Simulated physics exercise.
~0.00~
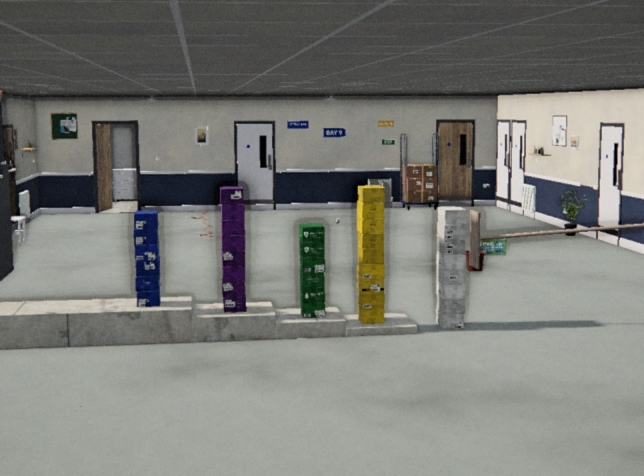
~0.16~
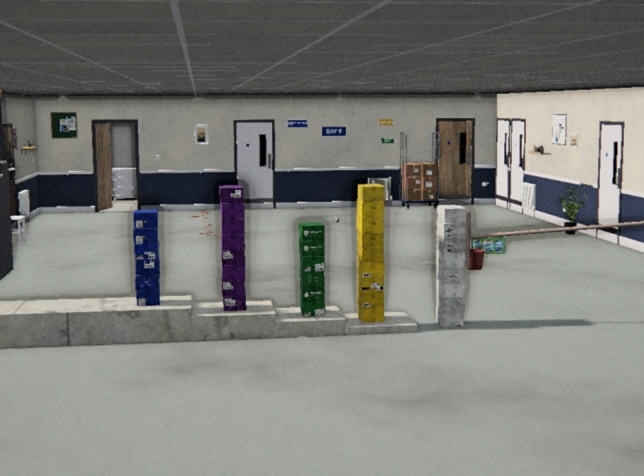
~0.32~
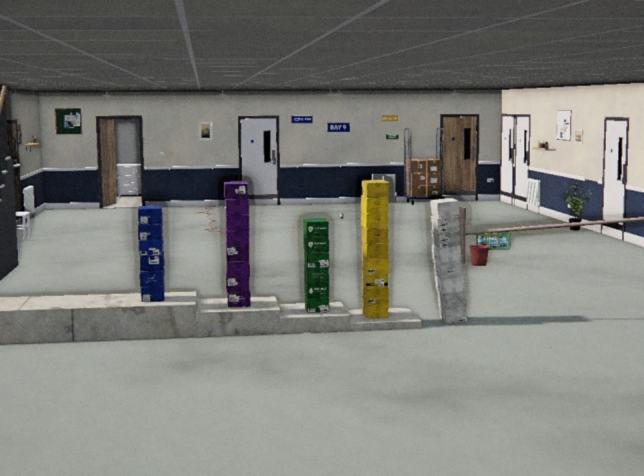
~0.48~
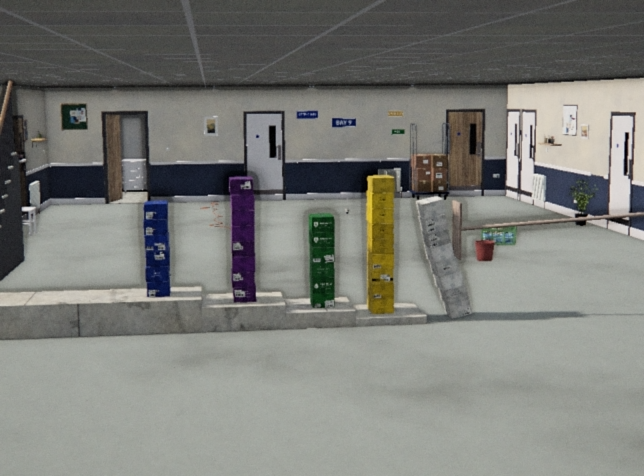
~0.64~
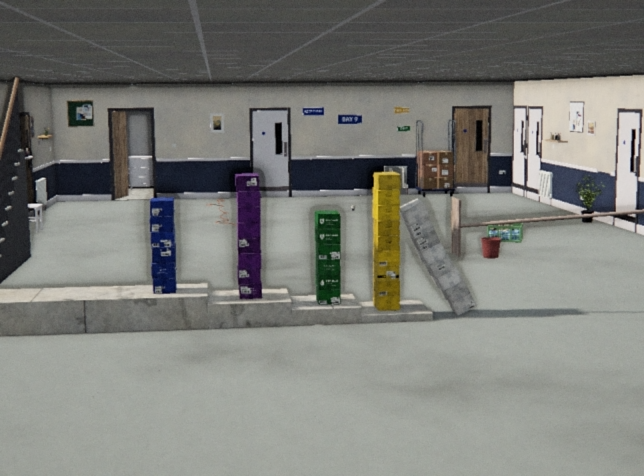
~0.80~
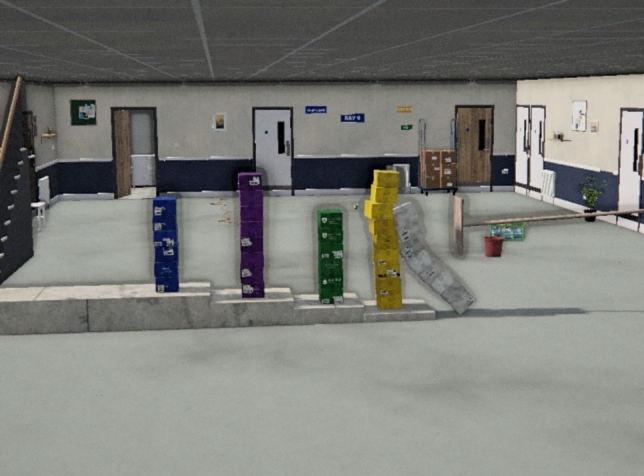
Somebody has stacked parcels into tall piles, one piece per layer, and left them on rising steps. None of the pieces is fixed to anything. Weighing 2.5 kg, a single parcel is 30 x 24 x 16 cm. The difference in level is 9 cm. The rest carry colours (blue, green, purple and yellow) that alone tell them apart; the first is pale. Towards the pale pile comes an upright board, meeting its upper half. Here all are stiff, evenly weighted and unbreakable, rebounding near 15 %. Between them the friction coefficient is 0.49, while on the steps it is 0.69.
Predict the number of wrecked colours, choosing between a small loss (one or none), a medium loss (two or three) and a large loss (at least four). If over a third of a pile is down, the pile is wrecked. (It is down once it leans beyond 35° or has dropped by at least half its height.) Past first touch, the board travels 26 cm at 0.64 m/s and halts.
It is a large loss, at least four.
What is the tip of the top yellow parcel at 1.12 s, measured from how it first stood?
Near 15 degrees from where it started.
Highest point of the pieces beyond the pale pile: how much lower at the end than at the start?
I'd put it at around 60 cm.
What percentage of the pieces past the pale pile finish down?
I'd put it at roughly 95 per cent of them.
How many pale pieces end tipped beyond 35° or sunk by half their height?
In total, 8 of the pale pieces.
After 1.12 s, 8 of the pale pile down; none of the 29 other parcels down, 10 disturbed; top yellow parcel 17° from how it stood; top green parcel 36 mm from its place.
After 1.66 s, 8 of the pale pile down; 15 of the 29 other parcels down; top yellow parcel 37° from how it stood, 47 cm lower; top green parcel 32° from how it stood, 12 cm lower.
After 2.96 s, 8 of the pale pile down; 26 of the 29 other parcels down; top green parcel 72° from how it stood, 43 cm lower; top yellow parcel 48° from how it stood, 63 cm lower.
In the end (4.4 s), 8 of the pale pile down; 27 of the 29 other parcels down; top blue parcel upside down; top purple parcel on its side. Wrecked, blue, green, purple and yellow. From the last view, middles, top blue parcel near (38, 286), top purple parcel near (115, 258).
